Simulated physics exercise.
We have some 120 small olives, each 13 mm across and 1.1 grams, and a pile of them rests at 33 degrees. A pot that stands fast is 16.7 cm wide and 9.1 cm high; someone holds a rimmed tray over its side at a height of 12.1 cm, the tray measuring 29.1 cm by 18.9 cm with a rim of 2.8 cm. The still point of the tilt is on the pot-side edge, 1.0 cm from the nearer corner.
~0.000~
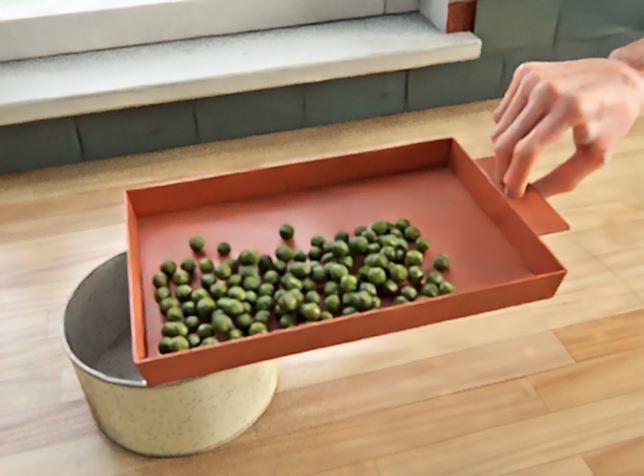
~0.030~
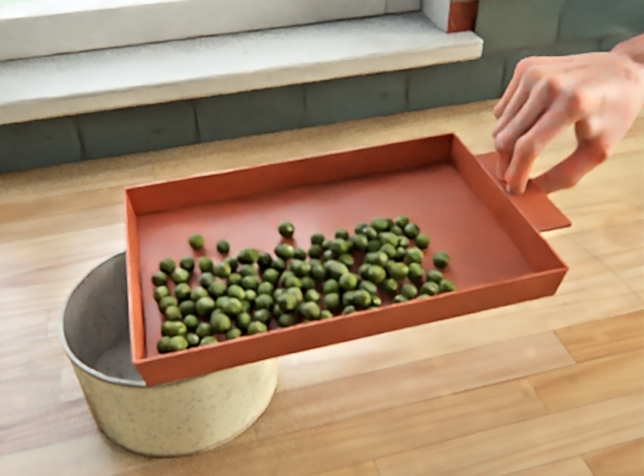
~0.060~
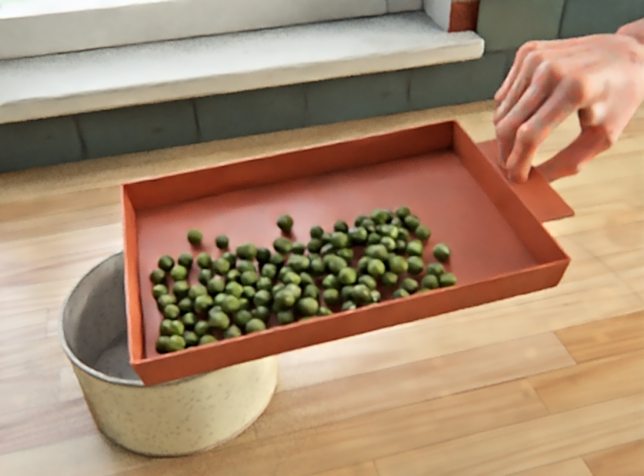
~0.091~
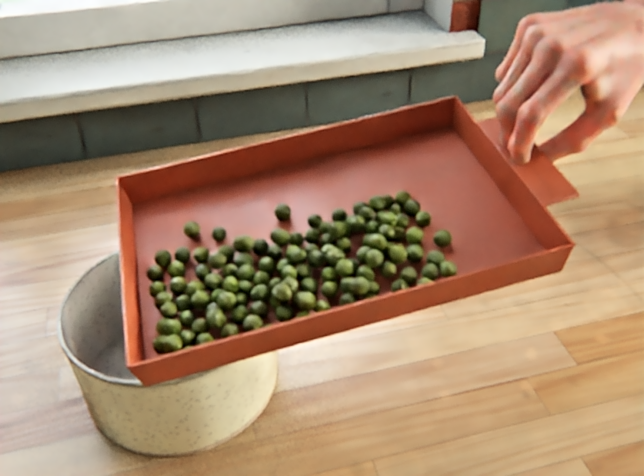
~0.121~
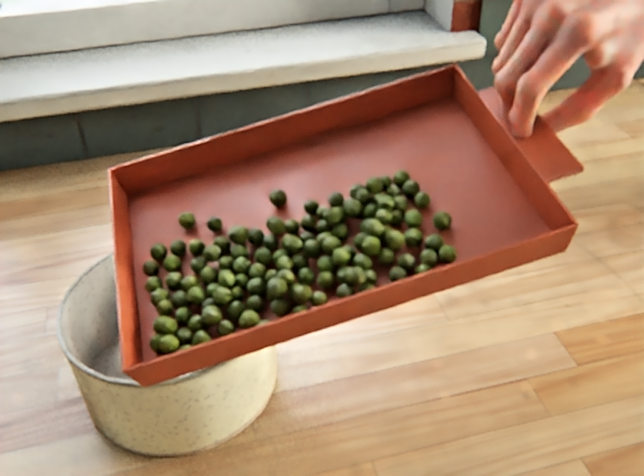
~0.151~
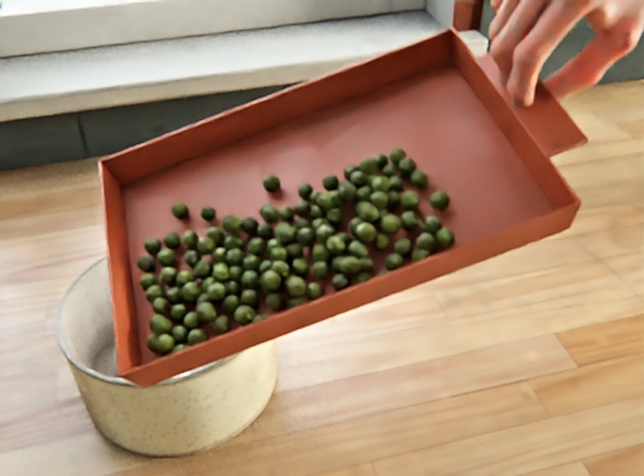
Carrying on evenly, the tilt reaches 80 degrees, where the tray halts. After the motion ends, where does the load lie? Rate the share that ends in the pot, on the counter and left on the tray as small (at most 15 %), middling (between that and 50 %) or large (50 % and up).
Pot - small, counter - large, left on the tray - middling.
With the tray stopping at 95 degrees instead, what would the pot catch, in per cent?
Pot share: About 0 per cent.
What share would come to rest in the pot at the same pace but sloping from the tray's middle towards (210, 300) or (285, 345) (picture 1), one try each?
About 0 per cent on the first try and 0 per cent on the second.
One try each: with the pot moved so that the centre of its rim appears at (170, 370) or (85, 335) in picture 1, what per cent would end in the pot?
Around 15 per cent, then around 0 per cent.
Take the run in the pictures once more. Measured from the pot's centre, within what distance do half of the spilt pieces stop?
Distance: Around 22 cm.
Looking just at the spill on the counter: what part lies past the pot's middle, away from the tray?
That works out to about 90 percent.
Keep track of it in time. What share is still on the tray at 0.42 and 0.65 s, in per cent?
In order, near 100 and near 50.
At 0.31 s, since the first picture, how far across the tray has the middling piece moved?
By then it sits near 1 cm from where it began.
After 0.31 s, tilt 52 degrees; the tray holds 100 %, the pot 0 %.
After 0.42 s, tilt 74 degrees; the tray holds 100 %, the pot 0 %.
After 0.65 s, tilt 80 degrees; the tray holds 50 %, the pot 0 %.
In the end, at 1.6 s, pot 0 %, counter 65 %, tray 35 %.
